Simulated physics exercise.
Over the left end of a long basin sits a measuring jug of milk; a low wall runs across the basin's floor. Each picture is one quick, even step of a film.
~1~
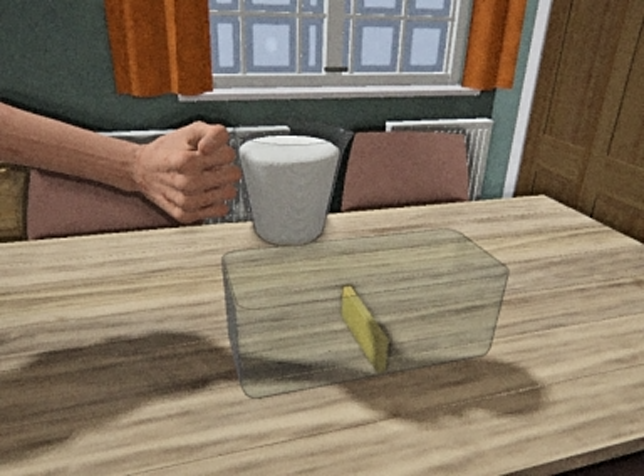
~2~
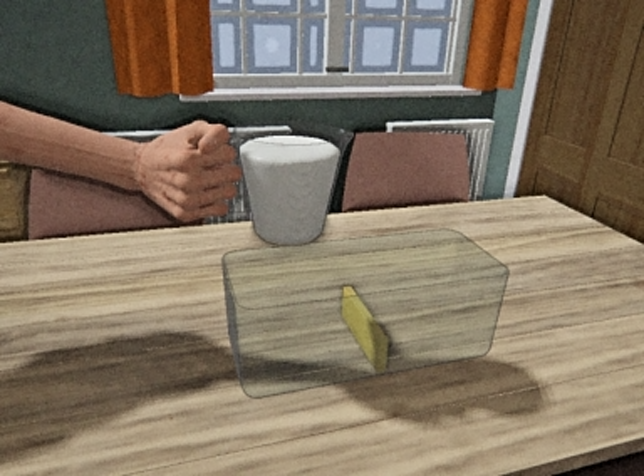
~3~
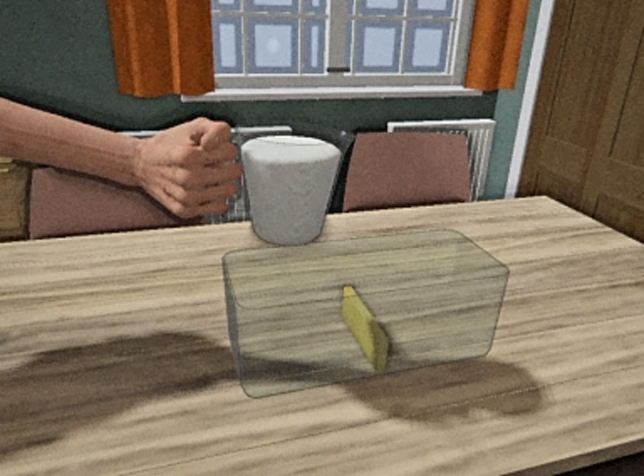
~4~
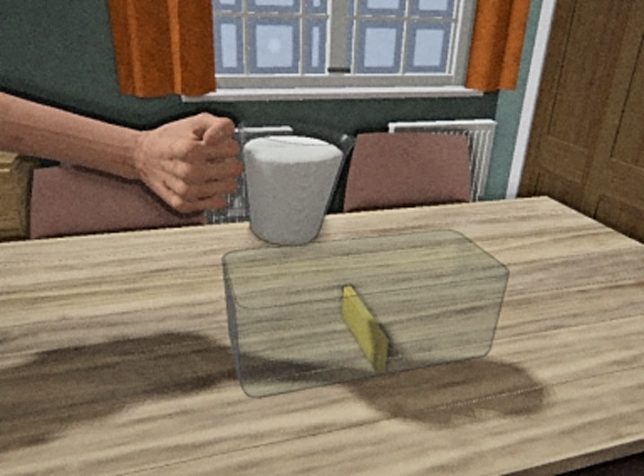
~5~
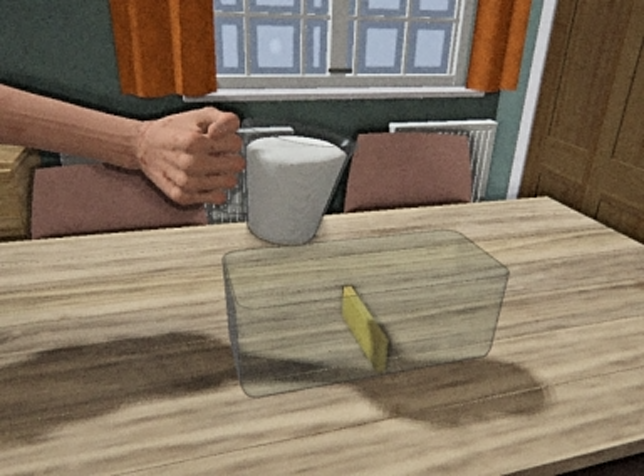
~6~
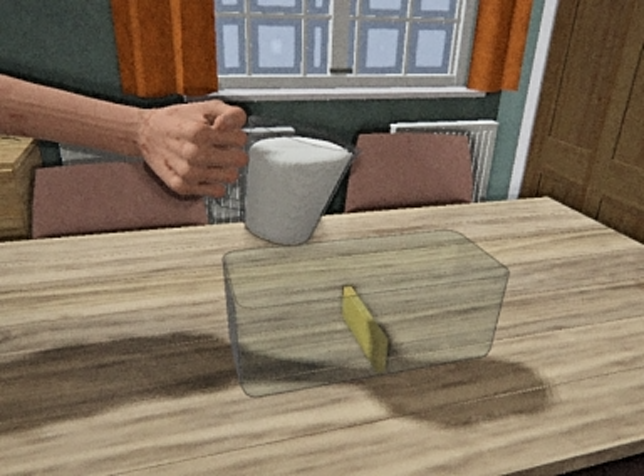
A white jug of milk behind a clear basin stood upright at first, then leaned gradually a little to the right, while a closed hand beside it on the left shifted slightly the same way.
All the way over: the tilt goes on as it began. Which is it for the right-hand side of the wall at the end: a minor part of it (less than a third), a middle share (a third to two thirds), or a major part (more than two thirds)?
The share right of the wall is the greater part, past two thirds.
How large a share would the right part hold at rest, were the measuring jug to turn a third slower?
85 per cent or thereabouts.
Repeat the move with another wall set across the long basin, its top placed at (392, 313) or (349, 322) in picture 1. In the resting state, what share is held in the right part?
Try 1: About 35 percent; try 2: About 90 percent.
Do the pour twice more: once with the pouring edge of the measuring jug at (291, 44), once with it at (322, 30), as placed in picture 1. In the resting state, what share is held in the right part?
25 and 65 per cent.
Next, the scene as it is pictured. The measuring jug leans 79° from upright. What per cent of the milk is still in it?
Remaining fraction: Approx. 65 %.
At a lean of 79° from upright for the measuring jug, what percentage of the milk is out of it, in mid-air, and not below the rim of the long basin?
20 %.
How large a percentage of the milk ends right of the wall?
Close to 75 in a hundred.
A moment on, the tilt is 79° and 63 per cent is still to pour, 0 is left of the wall and 16 right of it.
Next, the tilt is 113° and 7 per cent is still to pour, 14 is left of the wall and 73 right of it.
Then the tilt is 116° and 0 per cent is still to pour, 23 is left of the wall and 77 right of it.
Later the tilt is 116° and 0 per cent is still to pour, 23 is left of the wall and 77 right of it.
At rest 23 per cent lies left of the wall, 77 right of it and 0 outside.
